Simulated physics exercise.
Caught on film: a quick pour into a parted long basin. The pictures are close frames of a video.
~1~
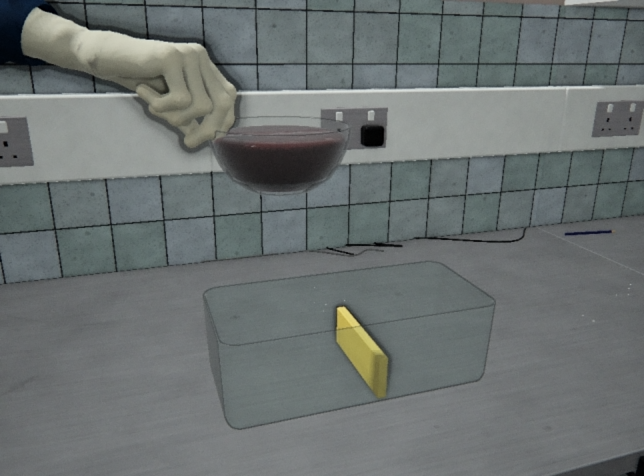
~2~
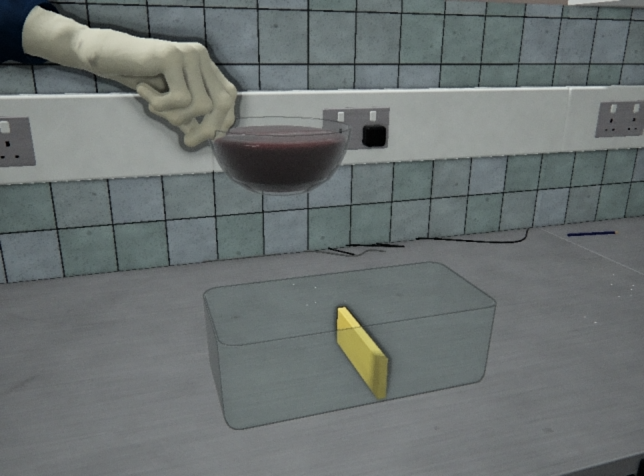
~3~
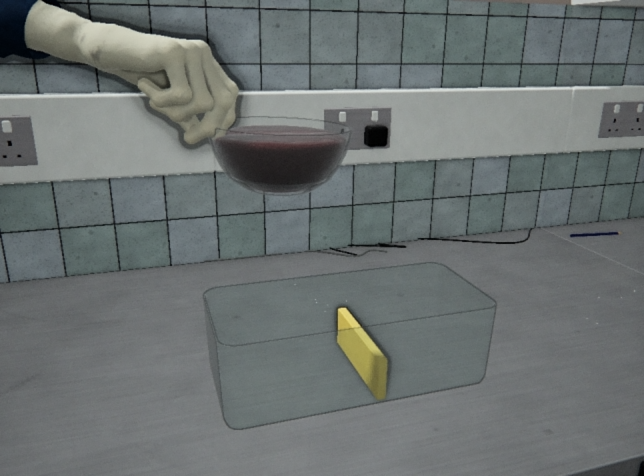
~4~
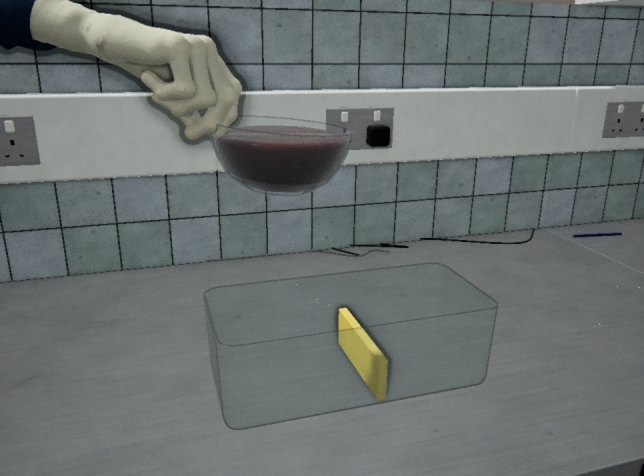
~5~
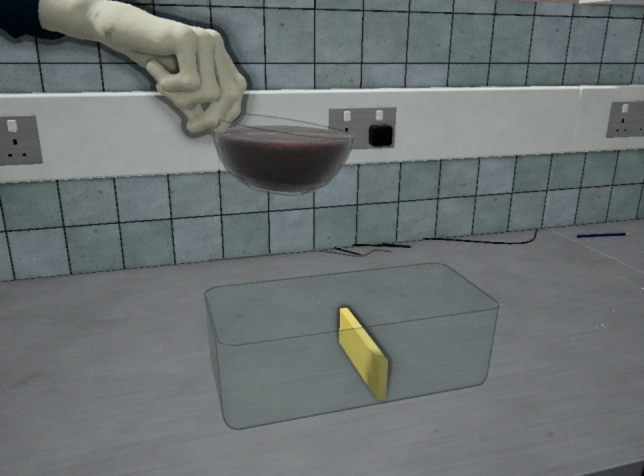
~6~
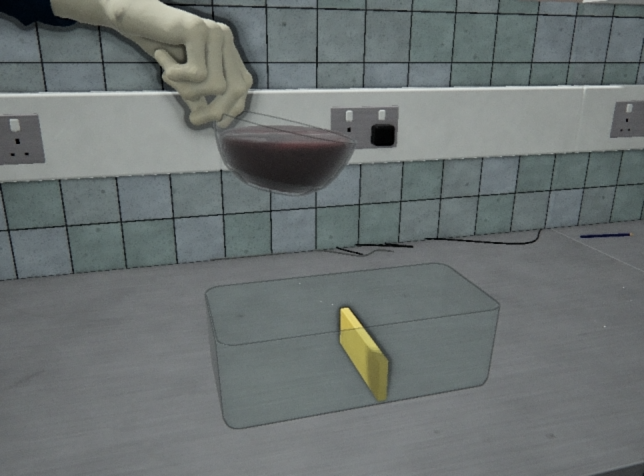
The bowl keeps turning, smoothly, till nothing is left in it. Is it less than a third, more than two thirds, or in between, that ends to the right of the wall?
It comes to above two thirds.
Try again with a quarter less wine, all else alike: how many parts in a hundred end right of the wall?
Some 85 per cent.
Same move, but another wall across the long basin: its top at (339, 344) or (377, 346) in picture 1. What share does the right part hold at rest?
Near 90 % and 60 %.
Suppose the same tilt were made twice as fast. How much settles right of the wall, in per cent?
About 70 per cent.
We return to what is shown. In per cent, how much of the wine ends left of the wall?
Some 15 per cent.
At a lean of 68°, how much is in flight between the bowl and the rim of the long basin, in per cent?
Some 40 per cent.
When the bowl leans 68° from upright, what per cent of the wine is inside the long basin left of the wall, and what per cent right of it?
The left part 0 per cent, the right part 25.
A moment on, the tilt is 68° and 33 per cent is still to pour, 1 is left of the wall and 24 right of it.
Next, the tilt is 102° and 0 per cent is still to pour, 8 is left of the wall and 85 right of it.
Then the tilt is 109° and 0 per cent is still to pour, 13 is left of the wall and 85 right of it.
Later the tilt is 109° and 0 per cent is still to pour, 13 is left of the wall and 85 right of it.
In the end 13 per cent lies left of the wall, 85 right of it and 1 outside.
